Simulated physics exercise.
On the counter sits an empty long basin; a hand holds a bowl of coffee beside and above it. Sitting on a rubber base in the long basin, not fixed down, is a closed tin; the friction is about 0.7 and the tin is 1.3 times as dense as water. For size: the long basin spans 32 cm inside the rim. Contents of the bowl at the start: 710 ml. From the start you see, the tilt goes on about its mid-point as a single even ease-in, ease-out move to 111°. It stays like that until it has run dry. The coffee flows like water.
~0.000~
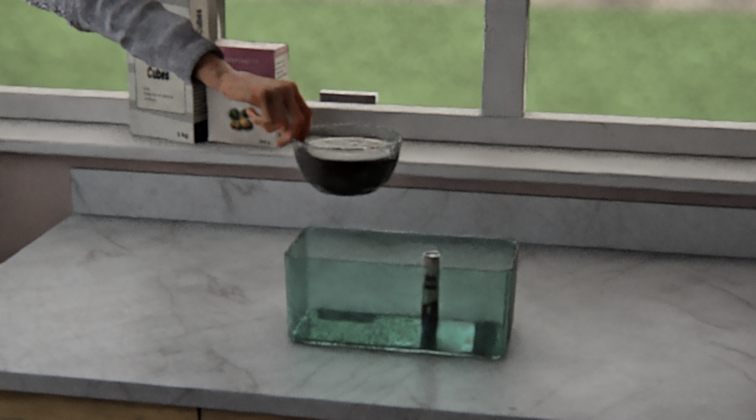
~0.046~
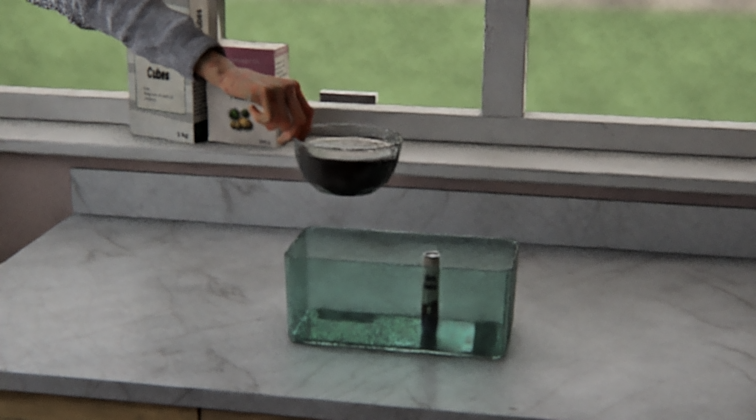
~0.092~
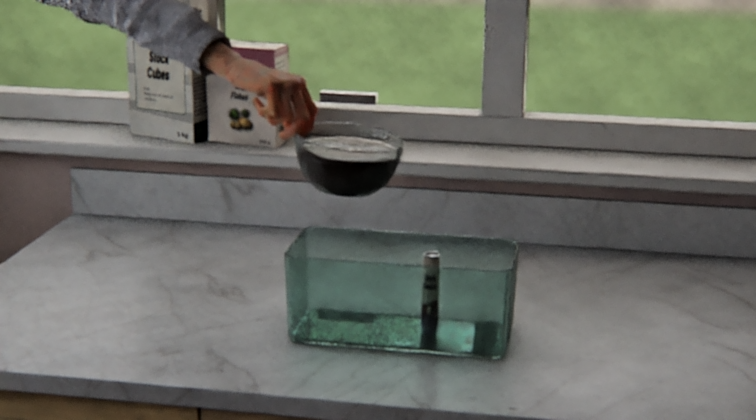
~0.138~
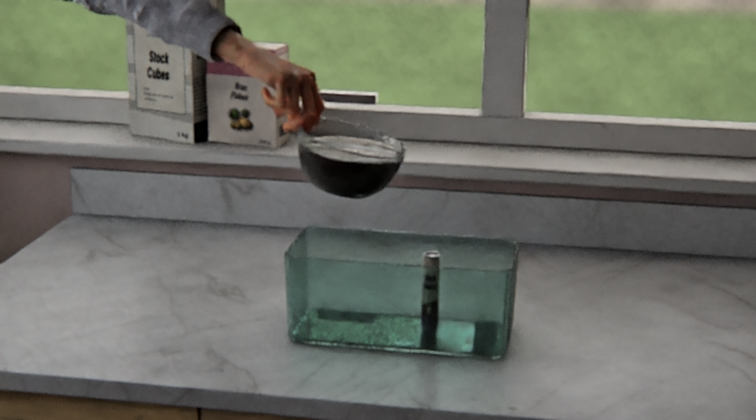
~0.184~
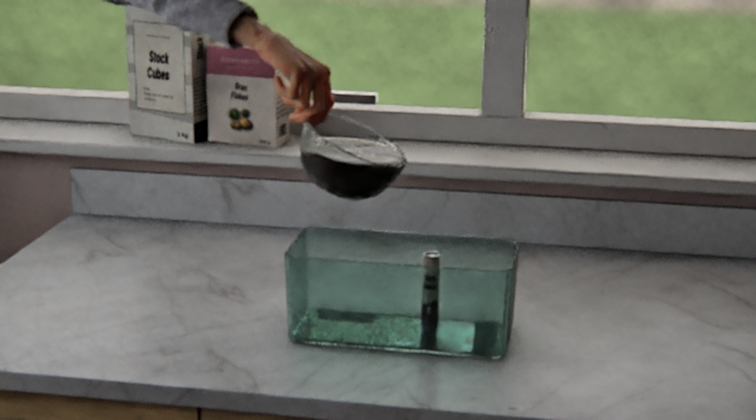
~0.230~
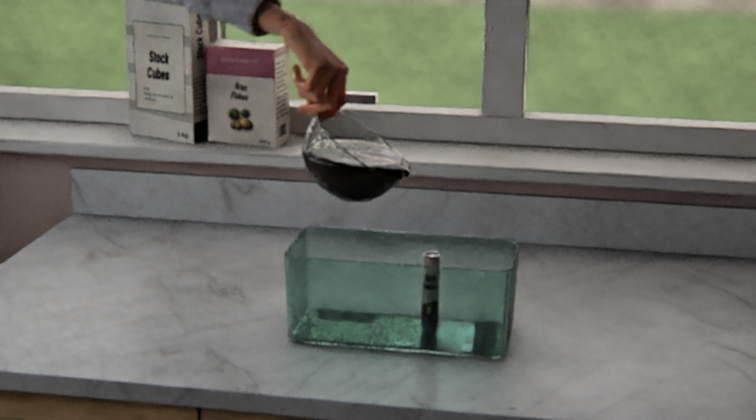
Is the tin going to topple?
It does not overbalance.
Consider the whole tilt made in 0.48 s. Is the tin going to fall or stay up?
With that tilt, the tin tips.
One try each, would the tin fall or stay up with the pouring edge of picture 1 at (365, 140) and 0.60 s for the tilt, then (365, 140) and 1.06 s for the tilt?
First it tips over; then it stays on its base.
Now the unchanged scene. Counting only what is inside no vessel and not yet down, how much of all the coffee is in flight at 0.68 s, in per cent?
Roughly 2 per cent.
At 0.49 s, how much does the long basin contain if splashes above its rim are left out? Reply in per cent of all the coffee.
About 56%.
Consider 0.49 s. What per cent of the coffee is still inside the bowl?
12 %.
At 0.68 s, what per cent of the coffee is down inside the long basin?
The share is close to 98 percent.
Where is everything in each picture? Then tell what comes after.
In the first frame, tilt 0°; pouring edge (400, 141); surface from (299, 146) to (398, 151); the long basin's rim runs from (295, 242) to (515, 257); the tin's top is at (431, 258).
In the second frame, tilt 2°; pouring edge (401, 142); surface from (299, 145) to (398, 152).
In the third frame, tilt 6°; pouring edge (403, 147); surface from (301, 143) to (399, 154).
In the fourth frame, tilt 14°; pouring edge (404, 154); surface from (303, 142) to (402, 156).
In the fifth frame, tilt 24°; pouring edge (405, 164); surface from (305, 143) to (405, 159).
In the sixth frame, tilt 36°; pouring edge (403, 176); surface from (307, 146) to (399, 164); 4 per cent is over the edge.
Then, 0.49 s in, the tilt is 102° and 12 per cent is still to pour; the tin stands where it began.
Then, 0.68 s in, the tilt is 111° and 0 per cent is still to pour; the tin stands 1 cm from where it began.
Then, 0.88 s in, the tilt is 111° and 0 per cent is still to pour; the tin stands where it began.
Then, 1.10 s in, the tilt is 111° and 0 per cent is still to pour; the tin stands 1 cm from where it began.
Finally, the tin stands 1 cm from where it began.
